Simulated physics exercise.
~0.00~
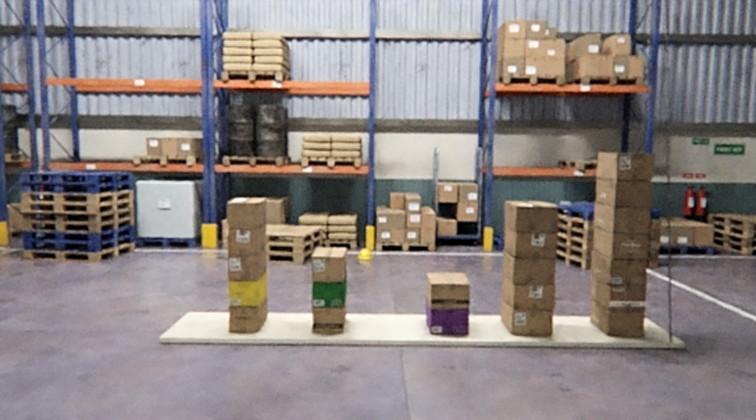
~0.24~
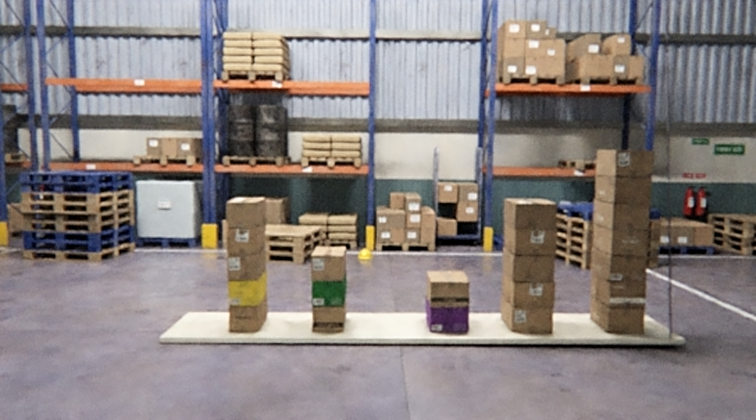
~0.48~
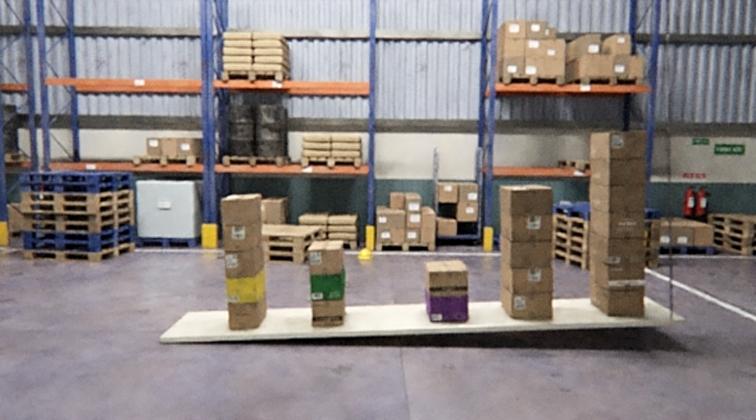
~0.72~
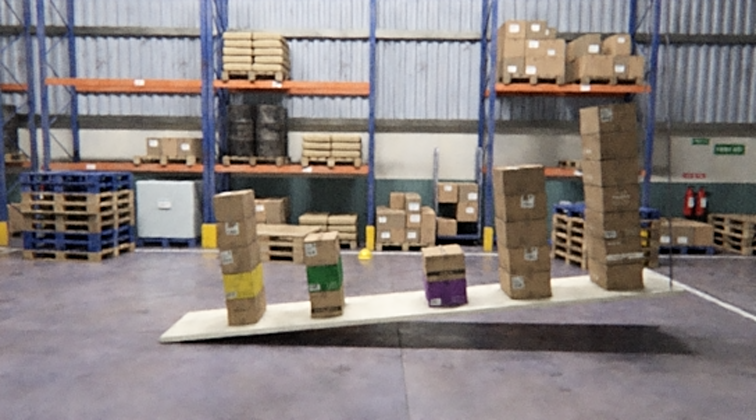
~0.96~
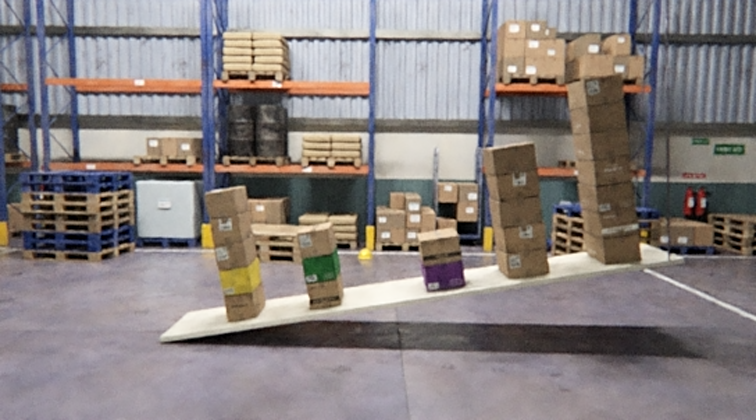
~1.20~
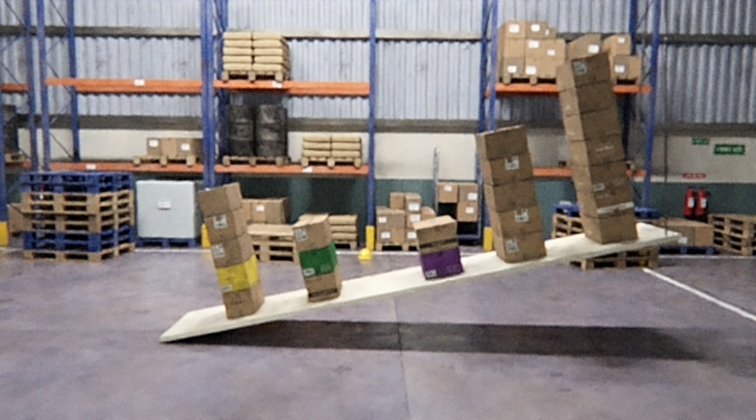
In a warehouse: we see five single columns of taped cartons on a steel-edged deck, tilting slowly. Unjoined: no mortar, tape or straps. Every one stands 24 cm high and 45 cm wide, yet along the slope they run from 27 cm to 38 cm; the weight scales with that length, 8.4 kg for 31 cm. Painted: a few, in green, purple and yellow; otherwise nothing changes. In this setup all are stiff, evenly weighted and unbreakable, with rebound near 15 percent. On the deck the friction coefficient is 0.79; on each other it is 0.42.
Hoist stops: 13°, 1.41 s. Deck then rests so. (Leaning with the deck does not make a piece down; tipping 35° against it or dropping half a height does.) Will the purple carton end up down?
No.
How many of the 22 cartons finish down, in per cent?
Estimate: Close to 80%.
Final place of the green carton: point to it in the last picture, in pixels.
Its centre finishes around pixel (257, 291) in the last picture.
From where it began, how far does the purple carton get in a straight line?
About 60 cm from where it started.
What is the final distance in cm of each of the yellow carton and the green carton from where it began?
Well, the yellow finishes 70 cm from where it began, while the green finishes 70 cm from its start.
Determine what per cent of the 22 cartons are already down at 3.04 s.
80 percent by then.
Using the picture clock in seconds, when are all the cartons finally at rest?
Rest time: Around 4.0 s.
After 1.64 s, slope 13°; none of the 22 cartons down, 12 disturbed; purple carton unmoved; yellow carton 6° from how it stood.
After 2.10 s, slope 13°; 2 of the 22 cartons down; purple carton unmoved; yellow carton 32° from how it stood.
After 2.46 s, slope 13°; 14 of the 22 cartons down; purple carton unmoved; yellow carton on its side.
After 3.04 s, slope 13°; 18 of the 22 cartons down; purple carton 57 mm from its place; yellow carton on its side.
In the end (4.0 s), slope 13°; 18 of the 22 cartons down; purple carton 6 cm from its place; yellow carton on its side; green carton on its side. From the last view, middles, purple carton near (432, 256), yellow carton near (178, 309).
